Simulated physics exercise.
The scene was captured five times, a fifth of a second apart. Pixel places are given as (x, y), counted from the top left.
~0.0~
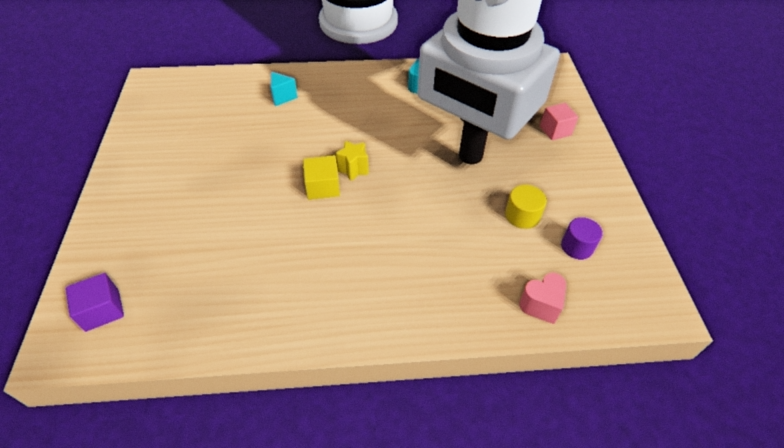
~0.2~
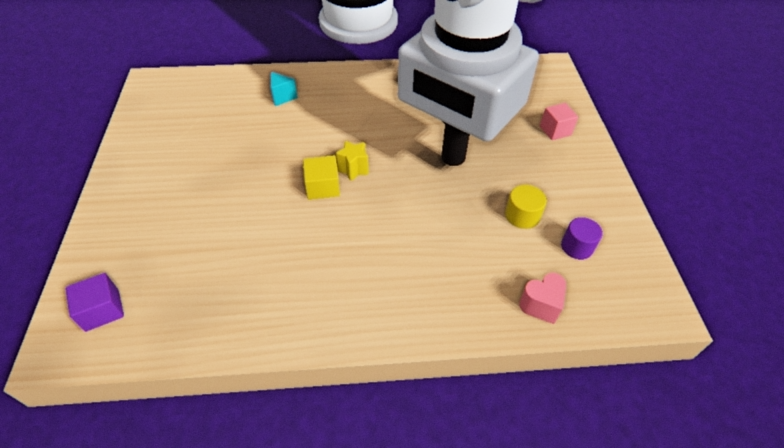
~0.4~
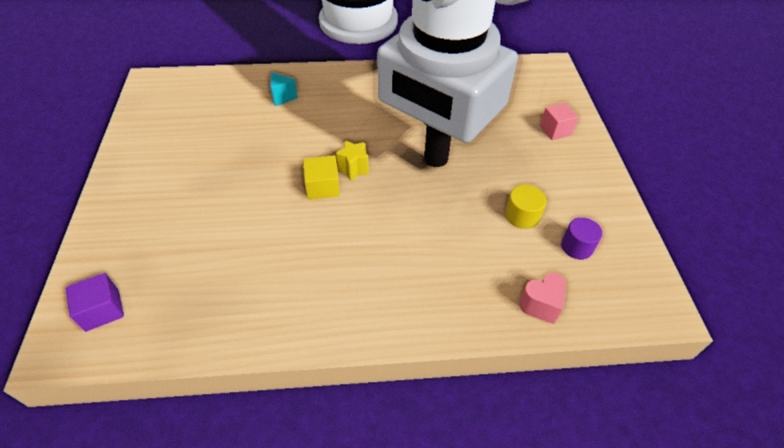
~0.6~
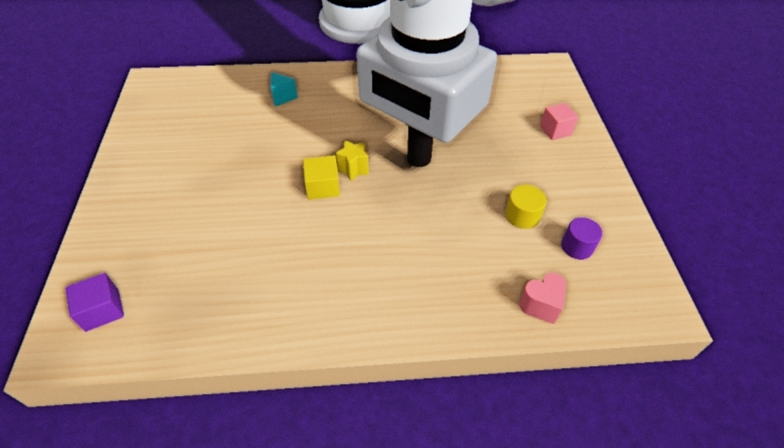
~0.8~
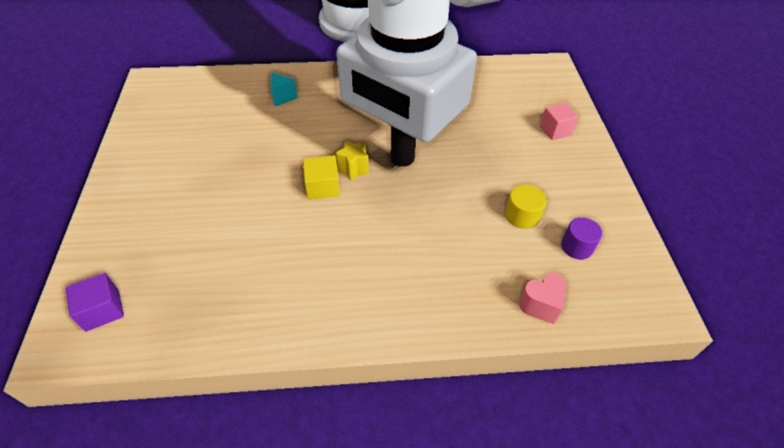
On a wooden board, a robot arm slides its black bar left toward unmoving yellow blocks.
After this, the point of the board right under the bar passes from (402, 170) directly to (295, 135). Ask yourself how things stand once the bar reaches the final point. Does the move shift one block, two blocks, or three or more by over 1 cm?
Total moved: One.
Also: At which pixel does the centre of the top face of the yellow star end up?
So, by the moment the path ends, you'll find the top centre of the yellow star at (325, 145).
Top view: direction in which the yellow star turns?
In a top view, it turns counterclockwise.
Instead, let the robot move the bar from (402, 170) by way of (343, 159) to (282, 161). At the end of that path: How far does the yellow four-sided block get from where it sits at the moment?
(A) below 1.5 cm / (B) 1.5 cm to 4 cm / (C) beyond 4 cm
My pick is B.
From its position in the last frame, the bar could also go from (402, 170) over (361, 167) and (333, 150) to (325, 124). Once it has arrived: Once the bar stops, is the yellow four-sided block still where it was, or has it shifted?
Gets moved.
The first path, step by step. One third of the way, bar (363, 146); yellow star (342, 148), turned 20° anticlockwise.
Two thirds of the way, bar (326, 134); yellow star (325, 145), turned 70° anticlockwise.
At the end, bar (293, 123); yellow four-sided block unmoved; yellow star (325, 145), turned 70° anticlockwise.
